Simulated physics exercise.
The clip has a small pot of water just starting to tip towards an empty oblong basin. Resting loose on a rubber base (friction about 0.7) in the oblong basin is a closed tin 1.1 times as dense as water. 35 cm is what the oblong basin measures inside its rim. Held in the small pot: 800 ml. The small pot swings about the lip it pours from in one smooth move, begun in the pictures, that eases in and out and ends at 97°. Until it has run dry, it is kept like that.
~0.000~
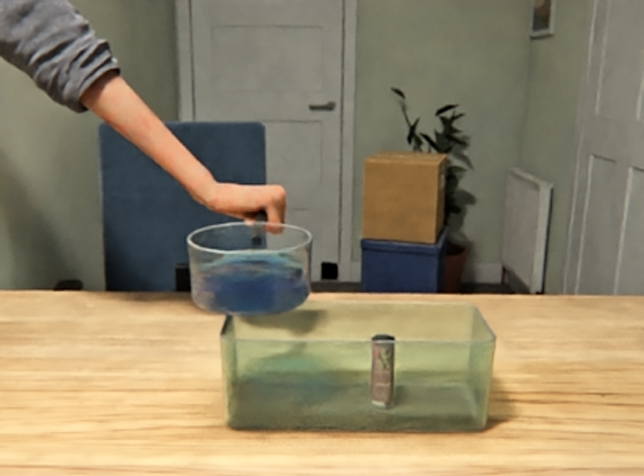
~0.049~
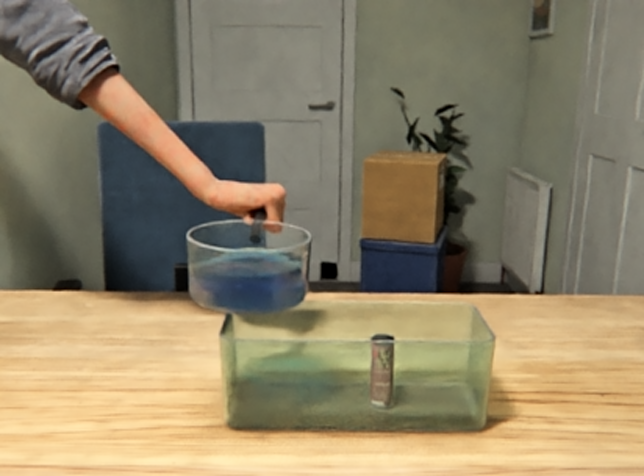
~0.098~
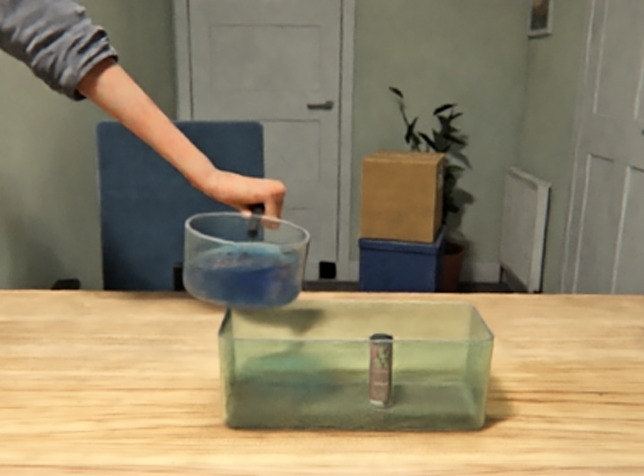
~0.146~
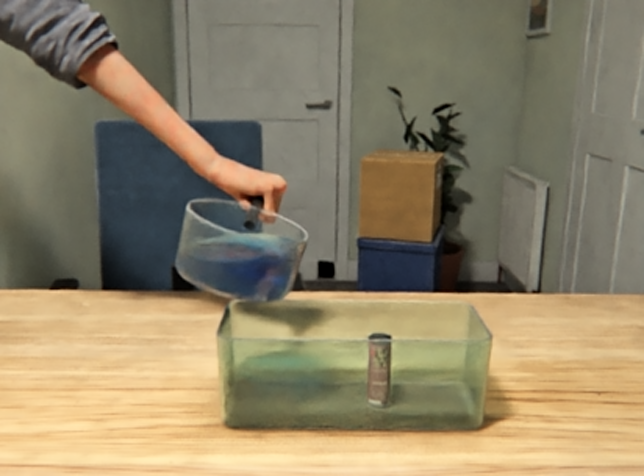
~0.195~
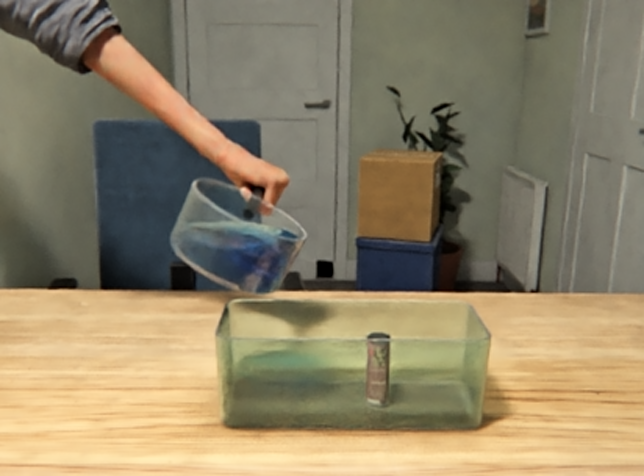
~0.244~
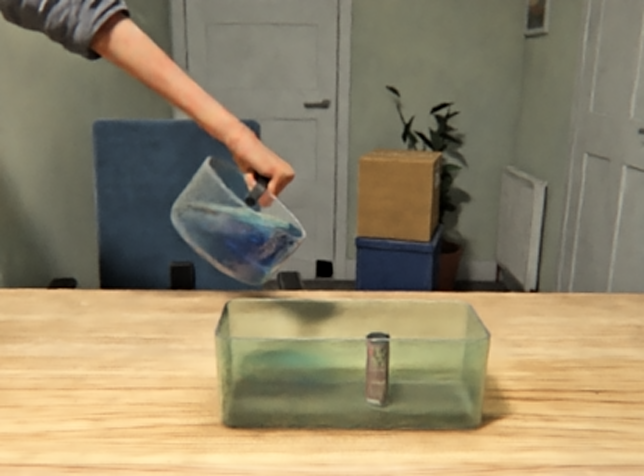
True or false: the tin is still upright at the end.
True.
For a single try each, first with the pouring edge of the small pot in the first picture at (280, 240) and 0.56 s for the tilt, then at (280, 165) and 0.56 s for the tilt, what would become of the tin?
Try 1: Tipped over; try 2: Still standing.
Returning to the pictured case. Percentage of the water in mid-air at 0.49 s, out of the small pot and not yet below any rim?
Estimate: Some 46 % of the total.
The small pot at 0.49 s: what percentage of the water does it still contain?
I reckon about 52 in a hundred is still held.
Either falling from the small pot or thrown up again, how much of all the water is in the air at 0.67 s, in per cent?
I'd put it at about 22 per cent of the liquid.
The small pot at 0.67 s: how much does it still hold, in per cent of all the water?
What remains is about 10 percent of it all.
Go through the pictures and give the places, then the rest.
Tilt 0°; pouring edge (311, 239); surface from (194, 264) to (309, 264); the oblong basin's rim runs from (226, 320) to (485, 322); the tin's top is at (384, 342), in the first frame.
Tilt 2°; pouring edge (311, 239); surface from (193, 262) to (308, 261), in the second frame.
Tilt 7°; pouring edge (309, 238); surface from (188, 257) to (304, 254), in the third frame.
Tilt 15°; pouring edge (307, 238); surface from (182, 247) to (302, 246), in the fourth frame.
Tilt 26°; pouring edge (305, 237); surface from (176, 227) to (301, 240), in the fifth frame.
Tilt 39°; pouring edge (304, 237); surface from (177, 205) to (303, 231), in the sixth frame.
Then, 0.49 s in, the tilt is 93° and 52 per cent is still to pour; the tin stands where it began.
Then, 0.67 s in, the tilt is 97° and 10 per cent is still to pour; the tin stands where it began.
Then, 0.86 s in, the tilt is 97° and 3 per cent is still to pour; the tin stands where it began.
Then, 1.06 s in, the tilt is 97° and 1 per cent is still to pour; the tin stands where it began.
Finally, the tin stands where it began.
